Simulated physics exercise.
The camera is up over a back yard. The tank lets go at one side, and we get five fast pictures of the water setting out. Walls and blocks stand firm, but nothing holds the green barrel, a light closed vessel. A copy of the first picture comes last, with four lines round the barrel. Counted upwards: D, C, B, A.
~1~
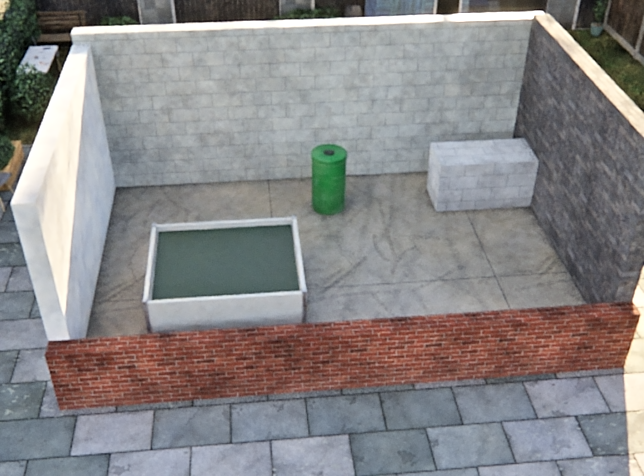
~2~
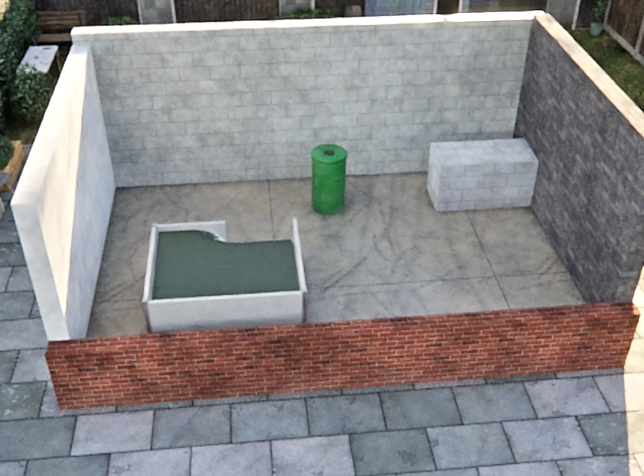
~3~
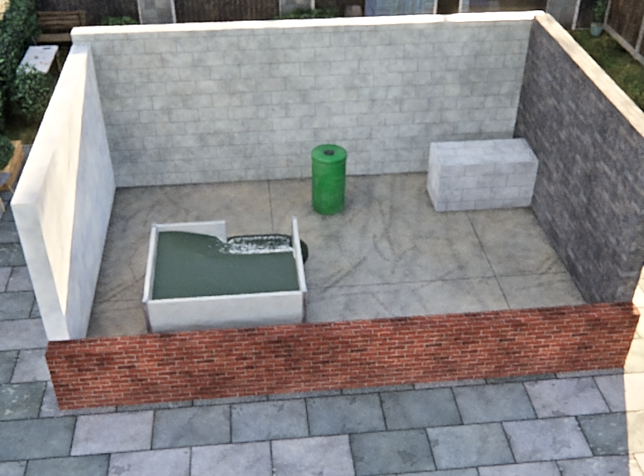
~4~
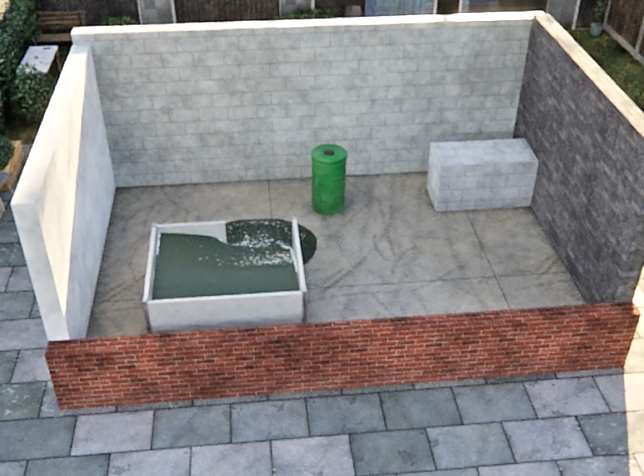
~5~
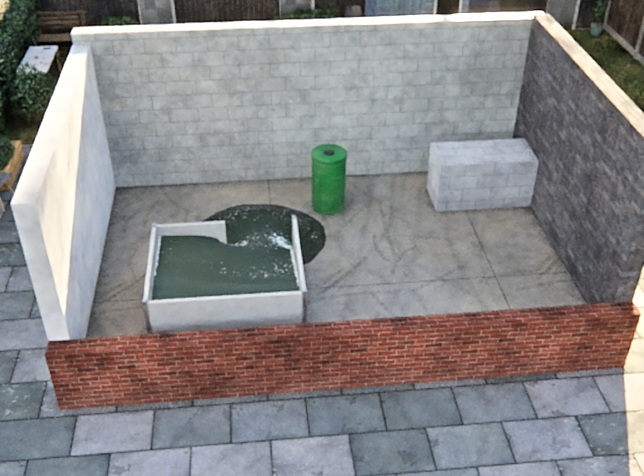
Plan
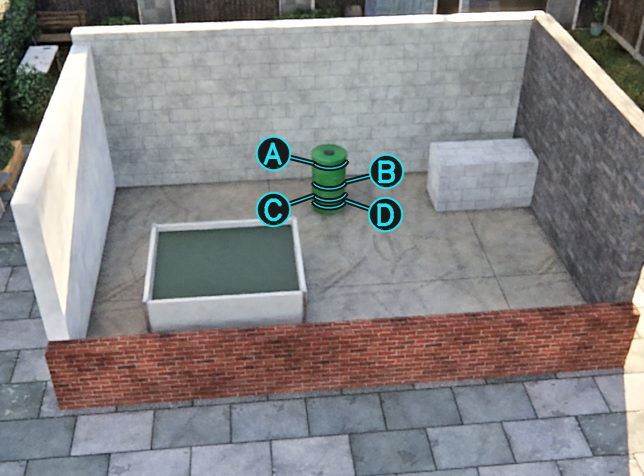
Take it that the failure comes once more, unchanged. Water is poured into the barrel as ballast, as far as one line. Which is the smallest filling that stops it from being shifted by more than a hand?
The answer is mark B.
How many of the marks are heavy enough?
Two of them.
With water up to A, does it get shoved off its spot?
No, not at all.
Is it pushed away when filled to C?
Yes, it does.
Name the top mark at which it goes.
Here it is mark C.
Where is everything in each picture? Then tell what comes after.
The first picture shows lid of the green barrel at (329, 153); tank full, its middle at (225, 262).
In the second picture, water covers 2 % of the ground, mostly out of sight from here.
In the third picture, water covers 4 % of the ground, mostly out of sight from here.
In the fourth picture, 7 % of the ground under water, its edge towards the barrel at (303, 230).
The fifth picture shows lid of the green barrel at (329, 153); 10 % of the ground under water, its edge towards the barrel at (301, 215).
In cyan, A at (331, 168); B at (331, 188); C at (331, 200); D at (330, 207); from the bottom up D, C, B, A.
For mark A, it does not move.
For mark B, it does not move.
For mark C, it is pushed about its own width away.
For mark D, it is pushed about 3 times its own width away.
